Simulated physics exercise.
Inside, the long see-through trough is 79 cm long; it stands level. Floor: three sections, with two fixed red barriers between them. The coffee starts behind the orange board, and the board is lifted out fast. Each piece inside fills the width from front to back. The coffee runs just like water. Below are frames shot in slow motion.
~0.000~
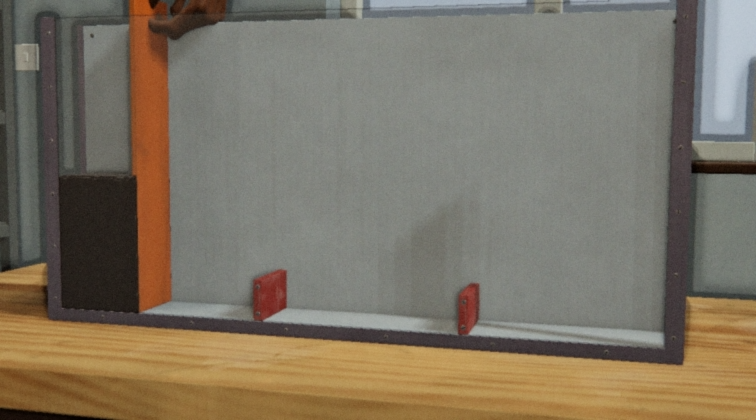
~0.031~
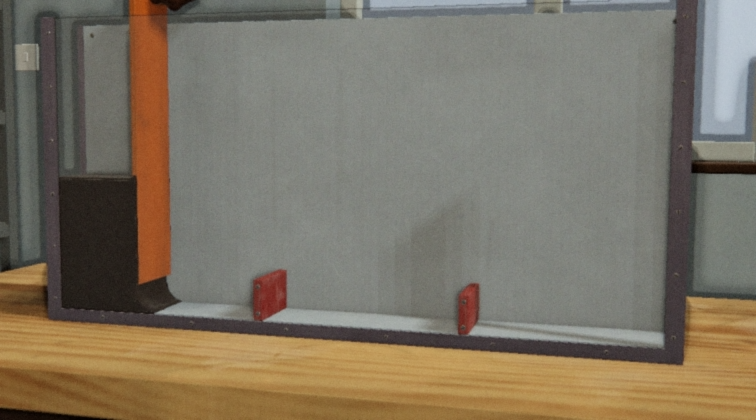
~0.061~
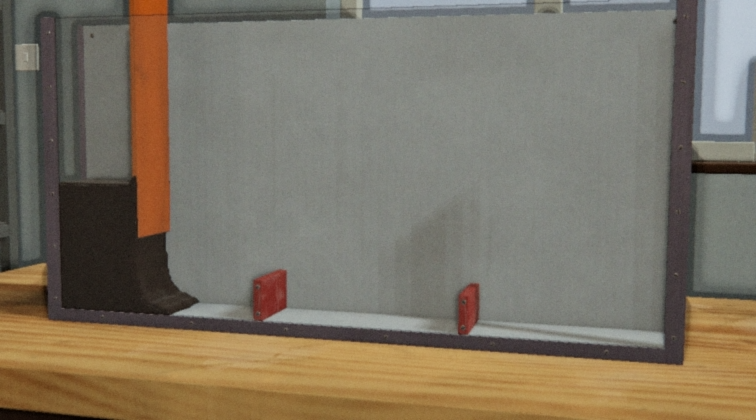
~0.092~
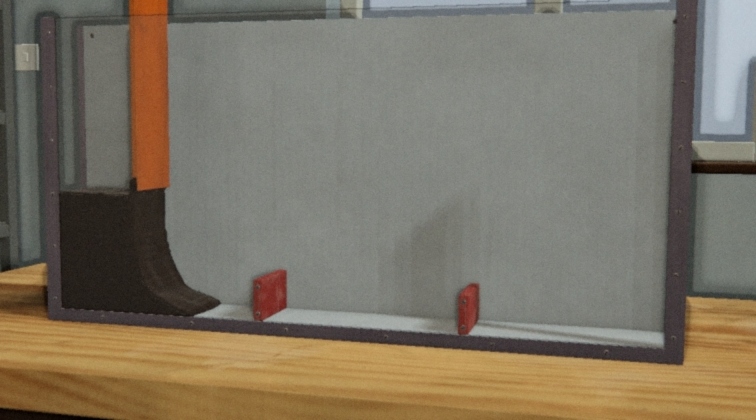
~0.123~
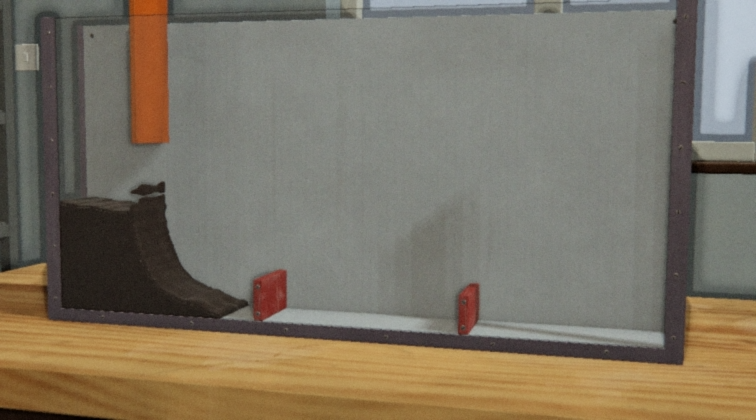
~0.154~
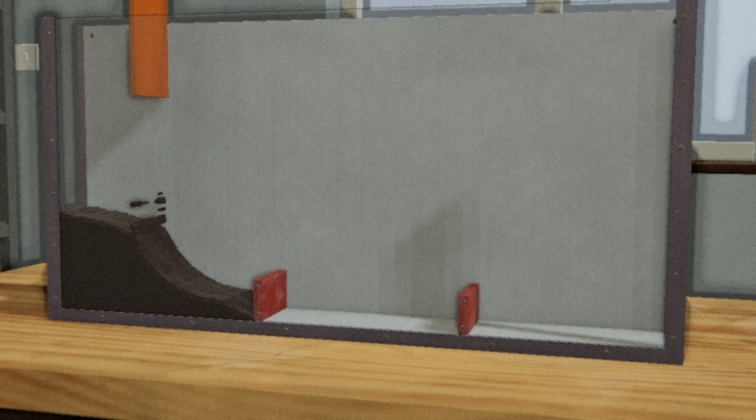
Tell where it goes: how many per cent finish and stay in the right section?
Roughly 4 per cent stays in the right section.
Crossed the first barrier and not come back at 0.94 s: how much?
Roughly 42 percent.
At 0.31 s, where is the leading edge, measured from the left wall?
Roughly 34 cm out.
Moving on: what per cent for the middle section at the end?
Roughly 38 percent.
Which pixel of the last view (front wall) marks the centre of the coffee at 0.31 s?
You'll find the balance point close to (177, 275) in the last picture.
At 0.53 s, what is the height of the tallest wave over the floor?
About 25.5 cm.
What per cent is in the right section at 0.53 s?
Share there: Around 0 %.
After 0.31 s 17 per cent is beyond the first barrier and 0 beyond the second.
After 0.53 s 39 per cent is beyond the first barrier and 0 beyond the second.
After 0.94 s 41 per cent is beyond the first barrier and 4 beyond the second.
In the end the left section holds 57, the middle 38 and the right 4 per cent.
